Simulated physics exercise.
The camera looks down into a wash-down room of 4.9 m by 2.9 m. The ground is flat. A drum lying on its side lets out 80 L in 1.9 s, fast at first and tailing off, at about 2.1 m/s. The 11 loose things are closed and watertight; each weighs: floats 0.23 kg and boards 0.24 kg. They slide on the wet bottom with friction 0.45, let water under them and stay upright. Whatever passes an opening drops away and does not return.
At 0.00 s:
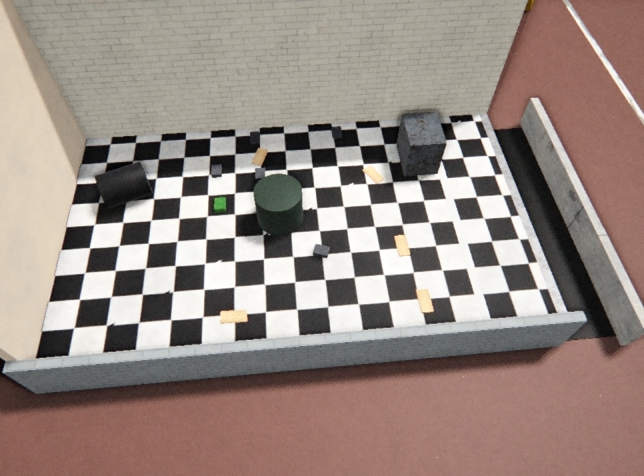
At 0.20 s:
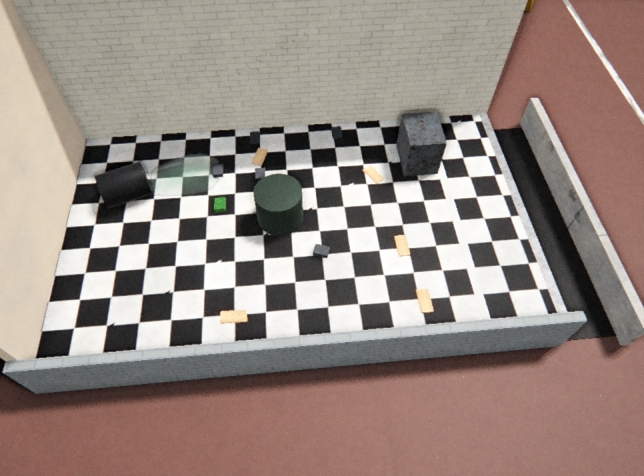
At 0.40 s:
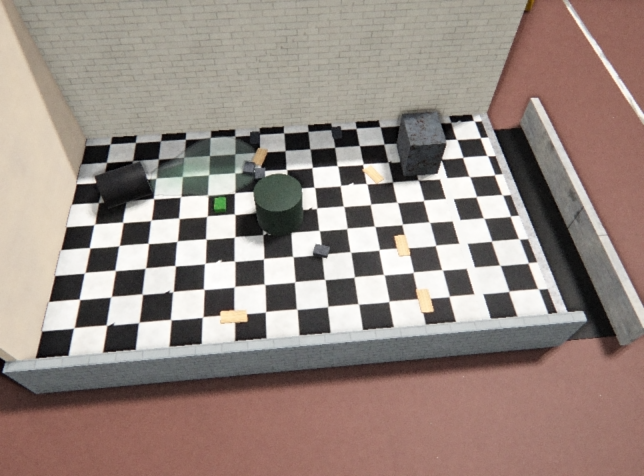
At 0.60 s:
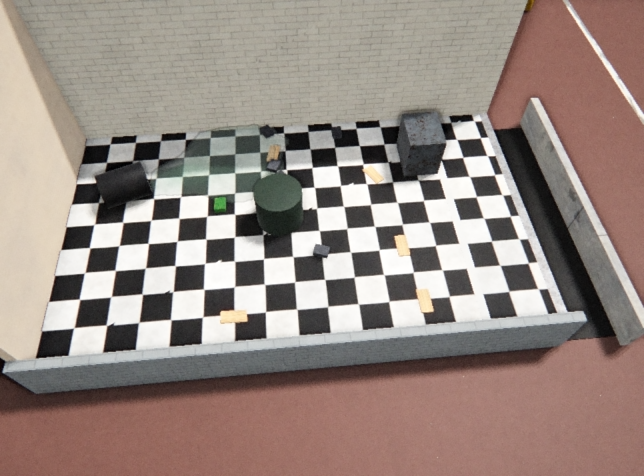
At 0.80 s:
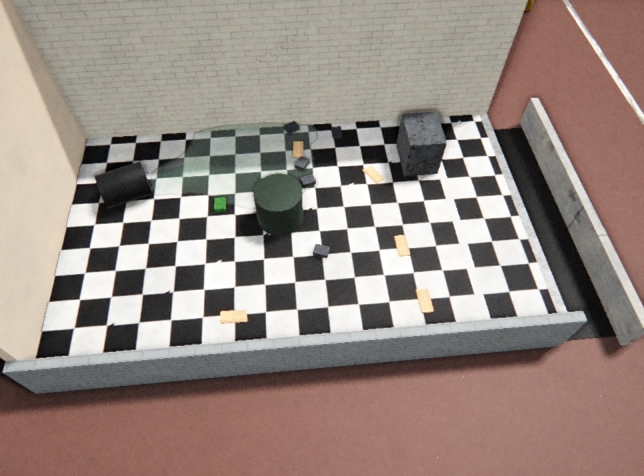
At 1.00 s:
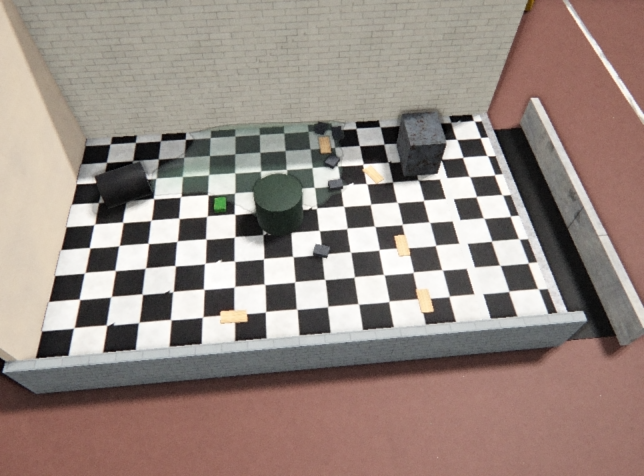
At the start, a checkered floor is dry, with a dark drum on its side at left, a green block, a dark cylinder and scattered pieces. Clear greenish water then spreads rightward from beside the drum along the back wall, pushing a few dark pieces and one tan board toward the grey block.
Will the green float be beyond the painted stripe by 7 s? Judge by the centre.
Green float is held back.
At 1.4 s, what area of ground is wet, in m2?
Roughly 3.0 m2.
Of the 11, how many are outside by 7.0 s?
3 of them.
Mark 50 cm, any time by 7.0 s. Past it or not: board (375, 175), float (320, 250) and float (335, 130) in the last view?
In that order: Past it, less, more.
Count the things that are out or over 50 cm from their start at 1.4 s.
By then 5.
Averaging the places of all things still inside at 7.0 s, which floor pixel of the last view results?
Around (377, 260).
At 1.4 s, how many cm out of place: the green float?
About 0 cm.
After 1.4 s the green float is near (220, 203), 0.0 m from its start, aground; 0 of 11 are over the mark; 2 afloat.
After 3.1 s the green float is near (220, 203), 0.0 m from its start, aground; 5 of 11 are over the mark; 2 afloat.
After 4.9 s the green float is near (220, 203), 0.0 m from its start, aground; 5 of 11 are over the mark; 1 afloat.
After 7.0 s the green float is near (220, 203), 0.0 m from its start, aground; 5 of 11 are over the mark; 1 afloat.
